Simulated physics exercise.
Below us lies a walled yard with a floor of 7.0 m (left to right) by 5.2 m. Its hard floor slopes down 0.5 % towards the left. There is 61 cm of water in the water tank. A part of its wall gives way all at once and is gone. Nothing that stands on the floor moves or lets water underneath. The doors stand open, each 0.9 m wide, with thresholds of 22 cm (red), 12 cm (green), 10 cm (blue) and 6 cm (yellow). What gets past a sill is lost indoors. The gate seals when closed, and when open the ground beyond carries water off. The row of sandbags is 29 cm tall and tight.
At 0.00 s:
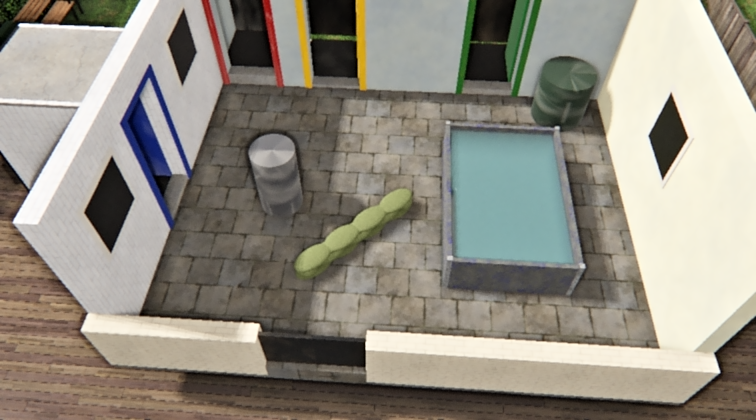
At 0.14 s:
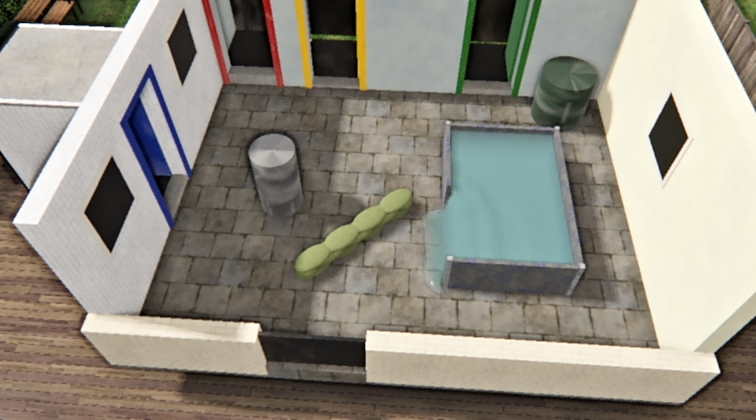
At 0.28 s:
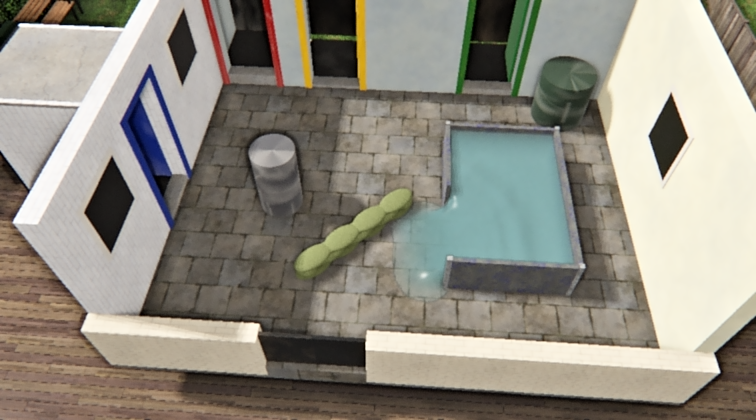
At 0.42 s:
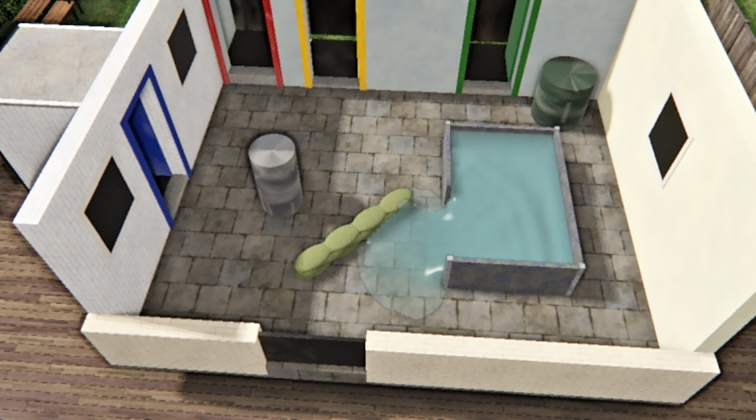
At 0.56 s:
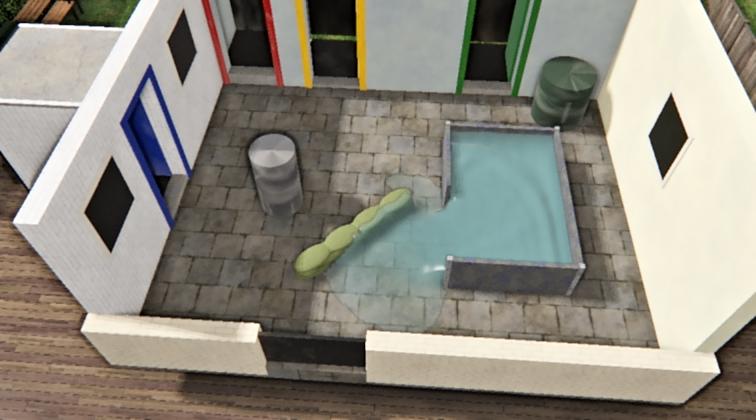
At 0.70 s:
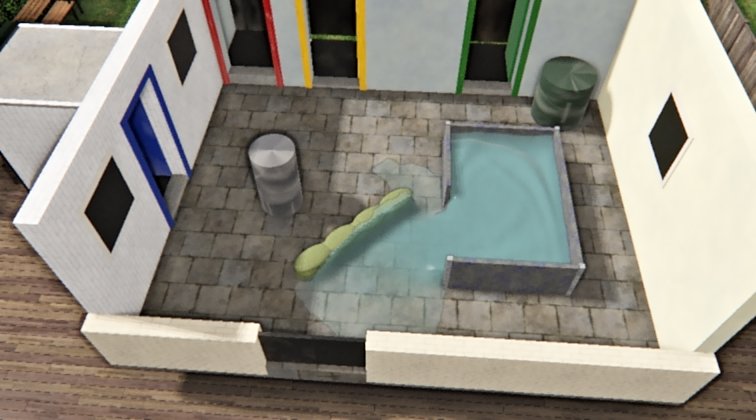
Water pours from the tank's broken left side and spreads across the paving around a green hedge.
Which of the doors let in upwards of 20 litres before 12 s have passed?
Door by door: At the red door it keeps below the limit; at the green door it keeps below the limit; at the blue door it keeps below the limit; at the yellow door it goes over the limit.
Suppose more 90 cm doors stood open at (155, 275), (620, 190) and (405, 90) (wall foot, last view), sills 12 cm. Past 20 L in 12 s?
In that order: Above, under, below.
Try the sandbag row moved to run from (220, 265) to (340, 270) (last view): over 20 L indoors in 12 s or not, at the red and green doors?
Then: Red below, green below.
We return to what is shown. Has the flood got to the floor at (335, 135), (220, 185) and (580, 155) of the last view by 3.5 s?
In that order: Still dry, wet, still dry.
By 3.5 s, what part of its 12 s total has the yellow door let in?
About 0 per cent.
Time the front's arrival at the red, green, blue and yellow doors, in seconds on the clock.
Arrival: Red 3.6 s, green 3.4 s, blue 2.4 s, yellow 3.4 s.
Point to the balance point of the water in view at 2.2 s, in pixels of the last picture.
Near (415, 251).
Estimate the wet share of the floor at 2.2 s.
About 25 per cent.
After 1.4 s water covers 20 % of the floor and is deepest (41 cm) near (294, 351); red door not reached, green door not reached, blue door not reached, yellow door not reached.
After 2.2 s water covers 25 % of the floor and is deepest (44 cm) near (144, 342); red door not reached, green door not reached, blue door not reached, yellow door not reached.
After 3.5 s water covers 55 % of the floor and is deepest (32 cm) near (158, 342); red door not reached, green door 1 cm at the sill, 0 L in, blue door 11 cm at the sill, 0 L in, yellow door 2 cm at the sill, 0 L in.
After 7.0 s water covers 90 % of the floor and is deepest (18 cm) near (212, 116); red door 17 cm at the sill, 0 L in, green door 3 cm at the sill, 0 L in, blue door 9 cm at the sill, 4 L in, yellow door 11 cm at the sill, 50 L in.
After 12.0 s water covers 95 % of the floor and is deepest (14 cm) near (562, 98); red door 11 cm at the sill, 0 L in, green door 12 cm at the sill, 0 L in, blue door 6 cm at the sill, 4 L in, yellow door 8 cm at the sill, 80 L in.
